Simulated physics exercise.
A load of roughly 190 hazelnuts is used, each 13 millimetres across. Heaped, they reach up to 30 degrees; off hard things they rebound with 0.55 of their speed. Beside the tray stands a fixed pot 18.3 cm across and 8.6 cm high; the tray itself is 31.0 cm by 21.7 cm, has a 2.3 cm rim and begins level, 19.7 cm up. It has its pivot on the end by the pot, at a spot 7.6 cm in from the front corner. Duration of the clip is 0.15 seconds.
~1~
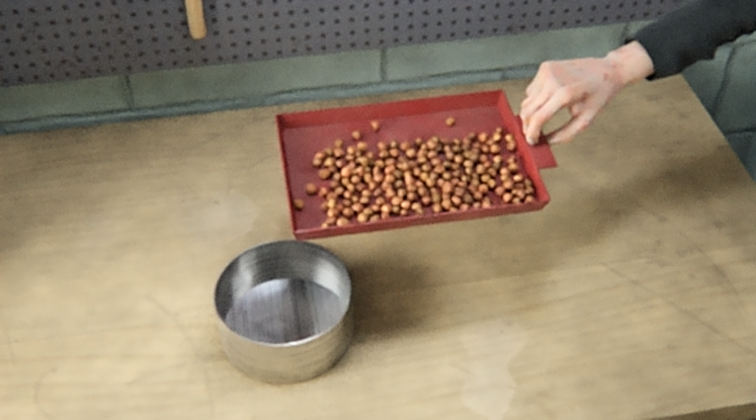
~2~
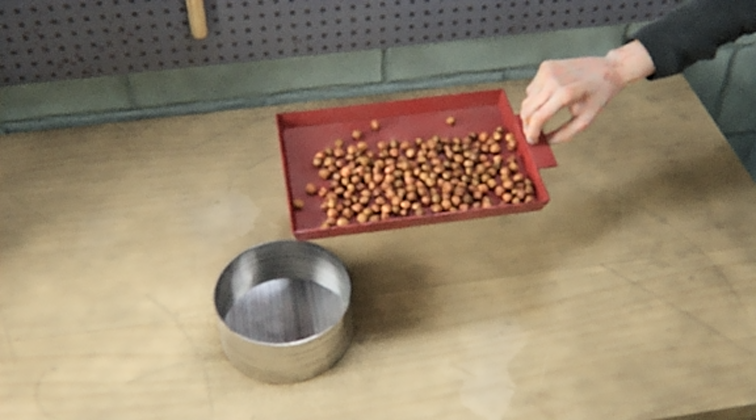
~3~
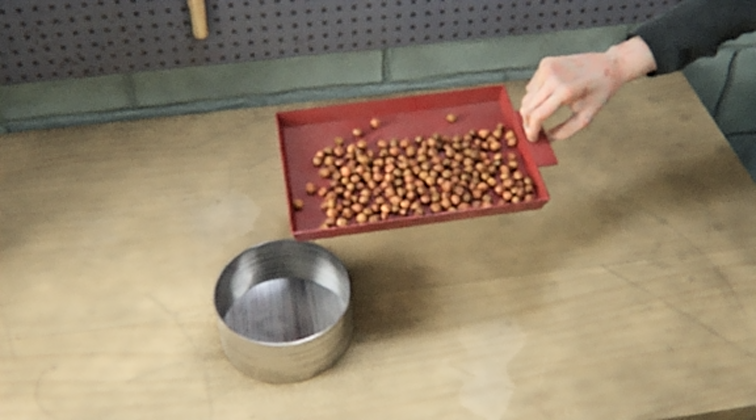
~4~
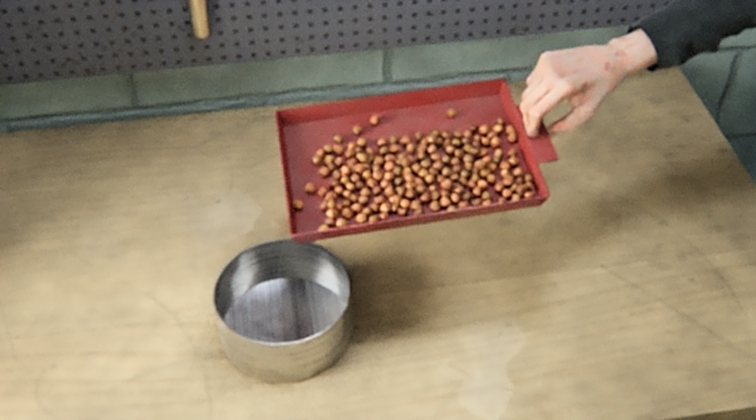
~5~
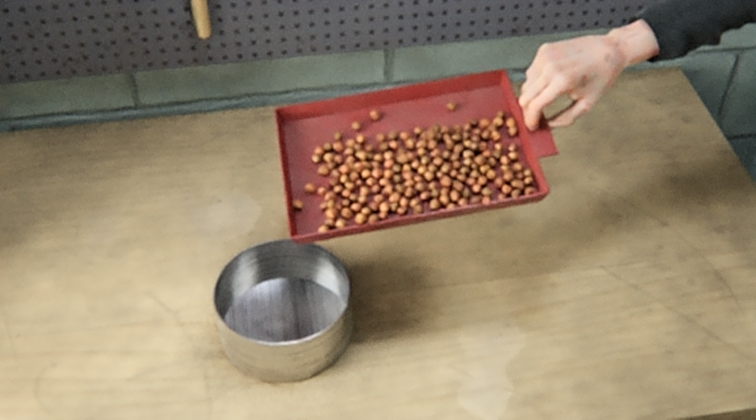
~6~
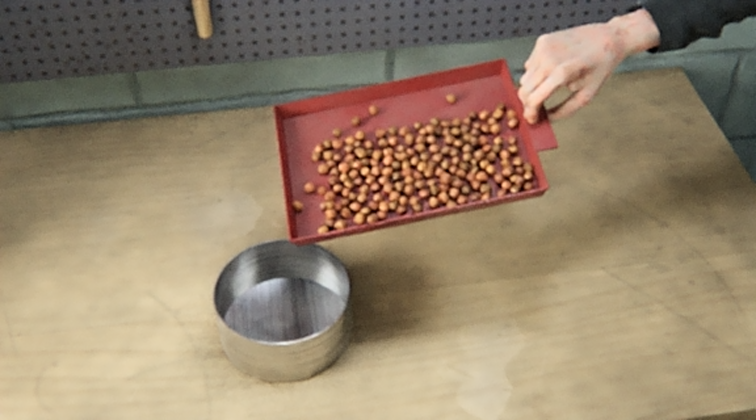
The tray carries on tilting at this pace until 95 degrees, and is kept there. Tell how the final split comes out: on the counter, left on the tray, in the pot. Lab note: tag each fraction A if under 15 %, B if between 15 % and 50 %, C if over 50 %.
Counter = A, left on the tray = A, pot = C.
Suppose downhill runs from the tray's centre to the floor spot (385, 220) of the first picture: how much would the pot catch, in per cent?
Around 60 percent of them.
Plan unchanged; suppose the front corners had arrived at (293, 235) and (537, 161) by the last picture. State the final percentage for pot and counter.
Final per cent - pot 75, counter 20.
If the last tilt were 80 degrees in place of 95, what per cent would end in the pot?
I'd say close to 95 percent.
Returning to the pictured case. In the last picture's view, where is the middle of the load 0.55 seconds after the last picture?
I reckon close to (317, 236).
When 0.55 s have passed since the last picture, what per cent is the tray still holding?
It works out to near 75 per cent of the load.
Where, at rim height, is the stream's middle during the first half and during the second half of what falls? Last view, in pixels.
Early half: About (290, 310); late half: (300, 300).
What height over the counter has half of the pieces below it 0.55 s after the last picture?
Roughly 20 centimetres, more or less.
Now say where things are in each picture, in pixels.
Tray tilt 0 degrees, front corners at (298, 228) and (544, 197); middle of the pieces at (424, 178); pot at (283, 289), in the first picture.
Tray tilt 0 degrees, front corners at (297, 228) and (543, 197); middle of the pieces at (424, 178), in the second picture.
Tray tilt 2 degrees, front corners at (297, 229) and (543, 195); middle of the pieces at (424, 176), in the third picture.
Tray tilt 4 degrees, front corners at (296, 230) and (543, 193), lowest corner left front; middle of the pieces at (424, 174), in the fourth picture.
Tray tilt 8 degrees, front corners at (296, 233) and (542, 189), lowest corner left front; middle of the pieces at (423, 171), in the fifth picture.
Tray tilt 12 degrees, front corners at (295, 235) and (542, 185), lowest corner left front; middle of the pieces at (422, 167); pot at (282, 288), in the sixth picture.
Then, 0.33 s after the last picture, tilt 52 degrees; the tray holds 100 %, the pot 0 %.
Then, 0.55 s after the last picture, tilt 80 degrees; the tray holds 75 %, the pot 10 %.
Then, 0.88 s after the last picture, tilt 95 degrees; the tray holds 0 %, the pot 90 %.
In the end, counter 5 %, tray 0 %, pot 95 %.
